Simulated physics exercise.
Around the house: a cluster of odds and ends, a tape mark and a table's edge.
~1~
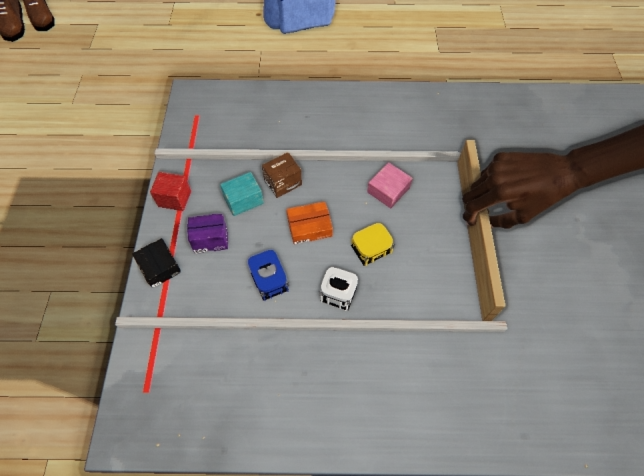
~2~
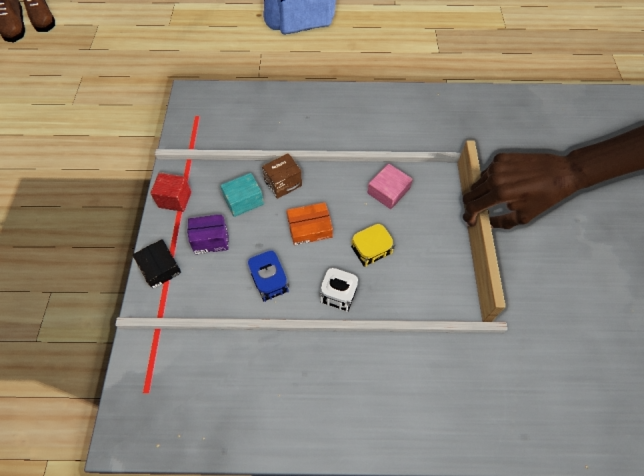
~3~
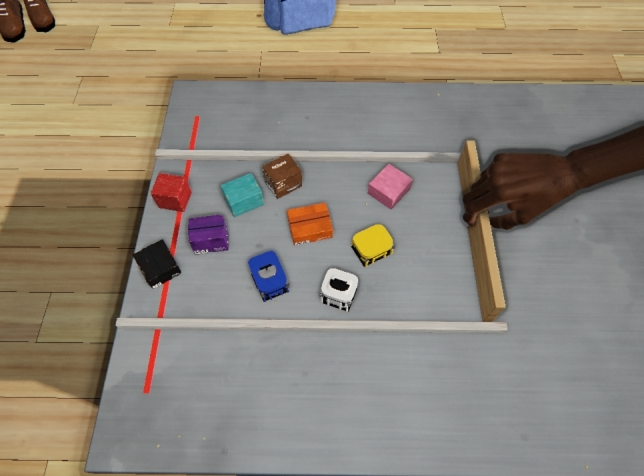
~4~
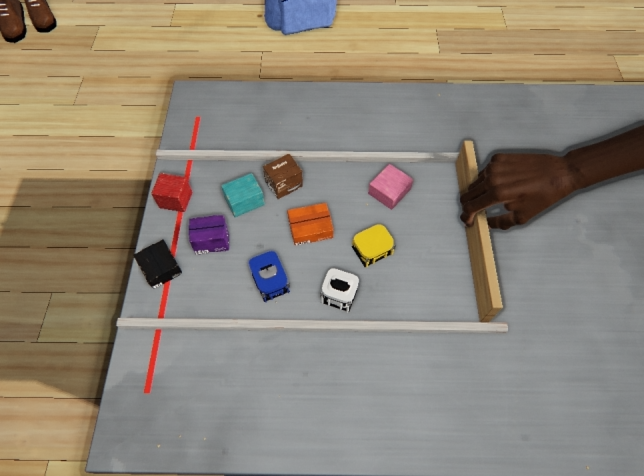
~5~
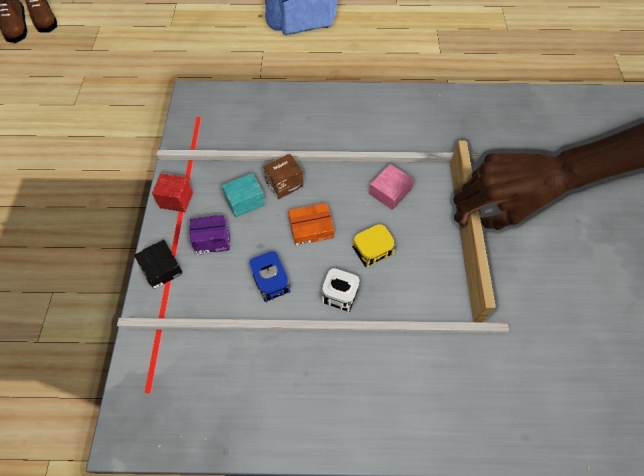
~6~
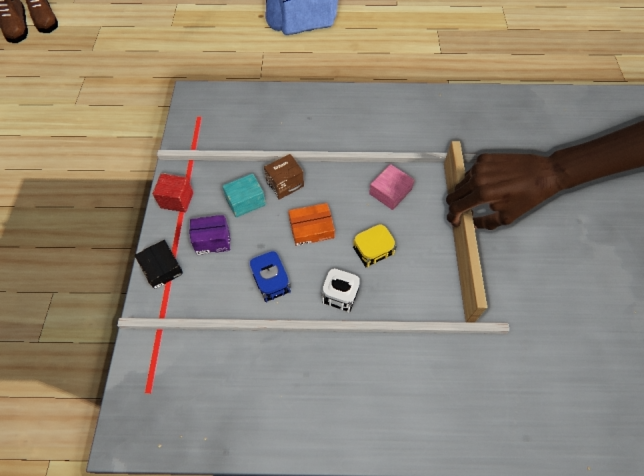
A hand slides a wooden board slightly left between two rails, while the colored objects stay still.
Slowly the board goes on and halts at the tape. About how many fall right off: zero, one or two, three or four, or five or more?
The number that fall off is five or more.
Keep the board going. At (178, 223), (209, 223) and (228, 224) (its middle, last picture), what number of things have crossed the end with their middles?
Place by place, 5, 2 and 0.
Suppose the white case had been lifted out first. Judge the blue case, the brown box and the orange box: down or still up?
The blue case holds on, the brown box survives, the orange box stays on.
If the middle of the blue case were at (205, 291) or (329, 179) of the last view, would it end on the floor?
Place by place, it falls; survives.
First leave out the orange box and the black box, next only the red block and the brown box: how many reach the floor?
3 in the first case, 4 in the second.
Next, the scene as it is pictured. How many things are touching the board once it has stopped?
5 of them.
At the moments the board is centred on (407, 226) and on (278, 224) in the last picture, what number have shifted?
At the one place 1, at the other 7.
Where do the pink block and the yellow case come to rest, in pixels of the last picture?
First (168, 193), then (155, 247).
Soon after, none off yet; black box at rest near (159, 264); red block at rest near (174, 193); purple box at rest near (211, 235).
After that, none off yet; black box displaced a little near (140, 266); red block displaced about its own width near (158, 188); purple box displaced about its own width near (168, 237).
In the end, the number that fall off is five or more; gone, blue case, turquoise block, purple box, red block and black box.
